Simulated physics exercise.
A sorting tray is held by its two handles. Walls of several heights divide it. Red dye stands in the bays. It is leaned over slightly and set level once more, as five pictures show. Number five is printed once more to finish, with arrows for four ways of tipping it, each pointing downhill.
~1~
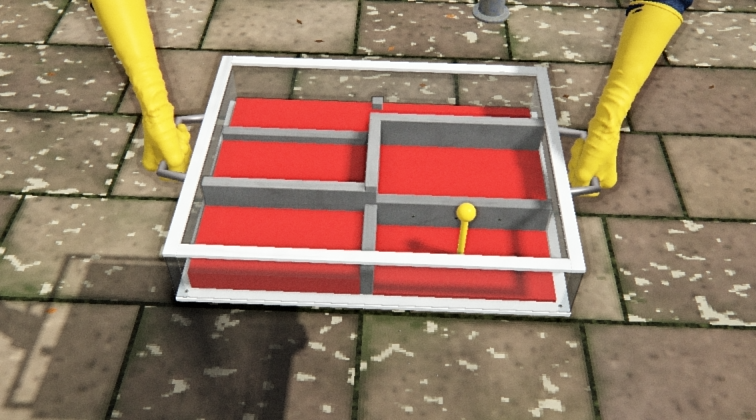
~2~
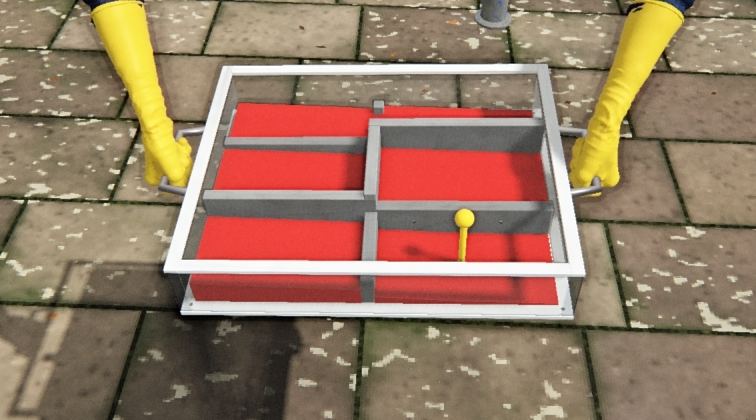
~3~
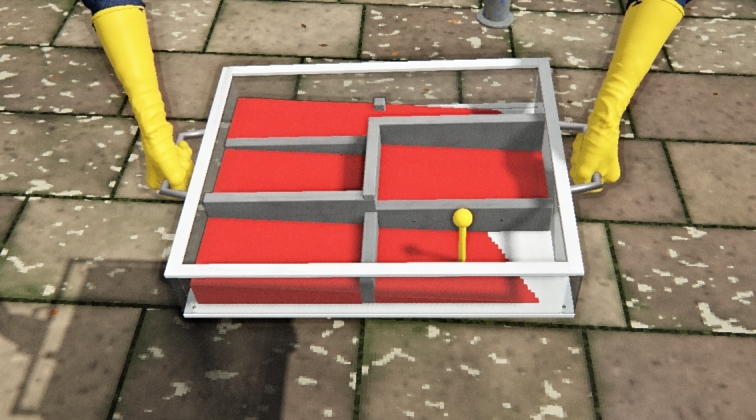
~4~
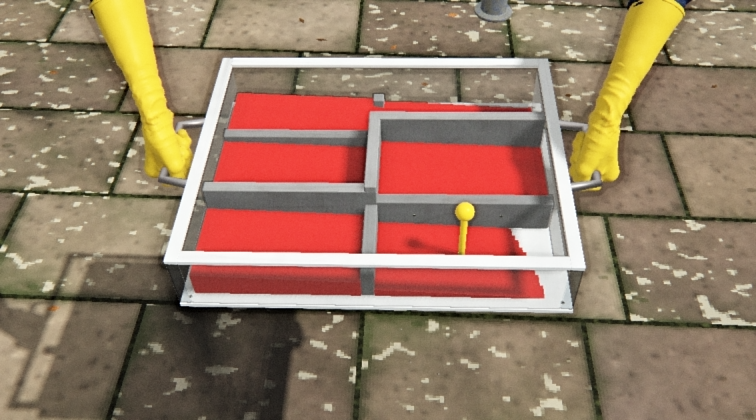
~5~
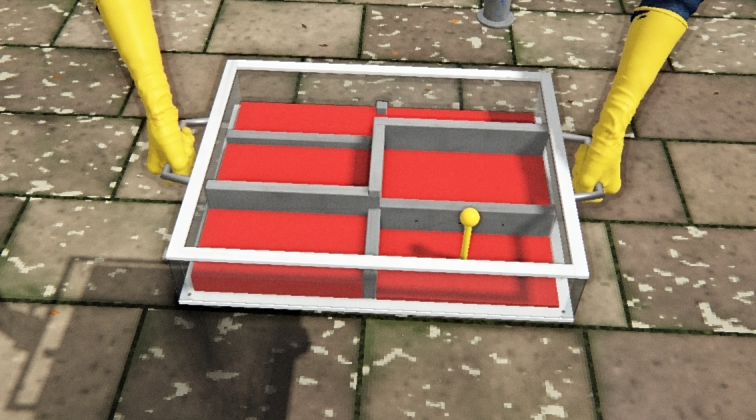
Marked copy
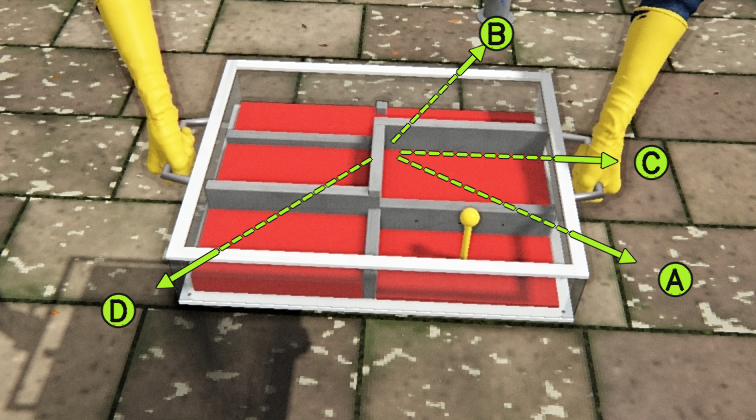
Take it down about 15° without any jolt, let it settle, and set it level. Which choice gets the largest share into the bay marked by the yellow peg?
A.
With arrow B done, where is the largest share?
The centre right bay.
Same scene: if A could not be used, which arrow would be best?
Arrow C.
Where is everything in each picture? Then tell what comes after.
The tray is level; deepest in the centre right bay, at (458, 175), shallowest in the front right; yellow peg at (466, 213).
Tipped about 3° down to the front left; no wall is crossed.
Tipped about 6° down to the front left; no wall is crossed; yellow peg at (463, 218).
Tipped about 3° down to the front left; no wall is crossed.
The tray is level; deepest in the centre right bay, at (462, 180), shallowest in the front right; yellow peg at (470, 218).
On the marked copy, A ends at (630, 259); B ends at (481, 49); C ends at (611, 160); D ends at (161, 284).
Choosing A, about 23 % of the liquid ends in the peg's bay; nothing spills.
Choosing B, about 10 % of the liquid ends in the peg's bay; nothing spills.
Choosing C, about 19 % of the liquid ends in the peg's bay; nothing spills.
Choosing D, about 13 % of the liquid ends in the peg's bay; nothing spills.
